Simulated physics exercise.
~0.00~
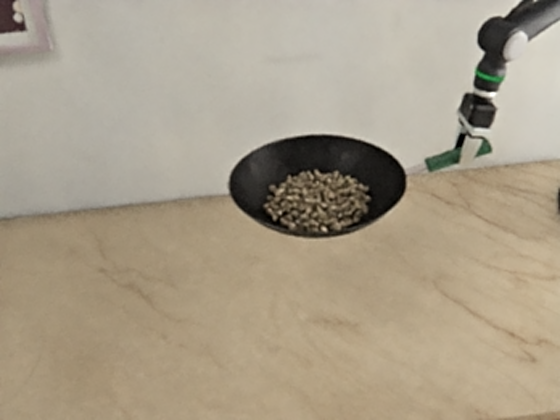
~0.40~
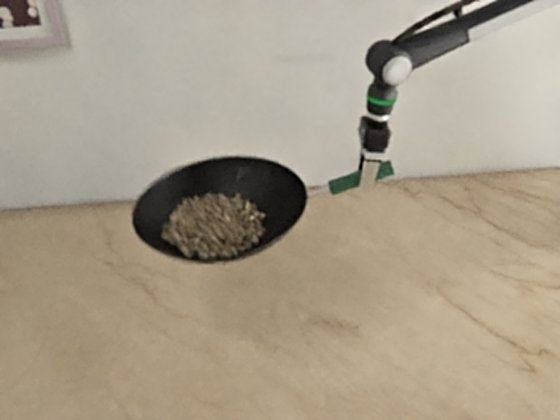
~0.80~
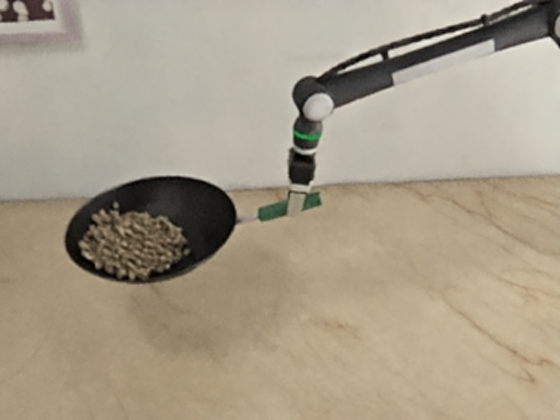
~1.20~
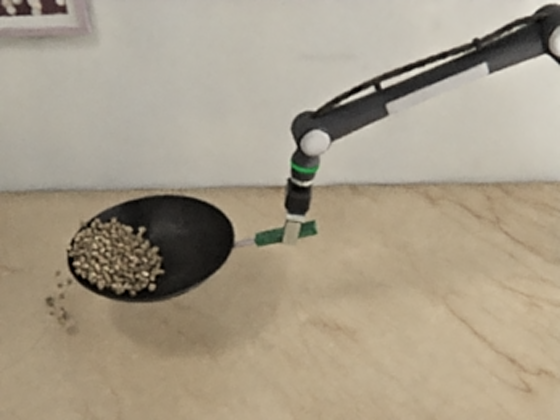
Above a pale, veined tabletop beside a light wall, a robot arm holds a black wok of small pebbles by its green handle and carries it left. The pebbles shift toward the left side as the wok lowers slightly, and a few spill over the rim.
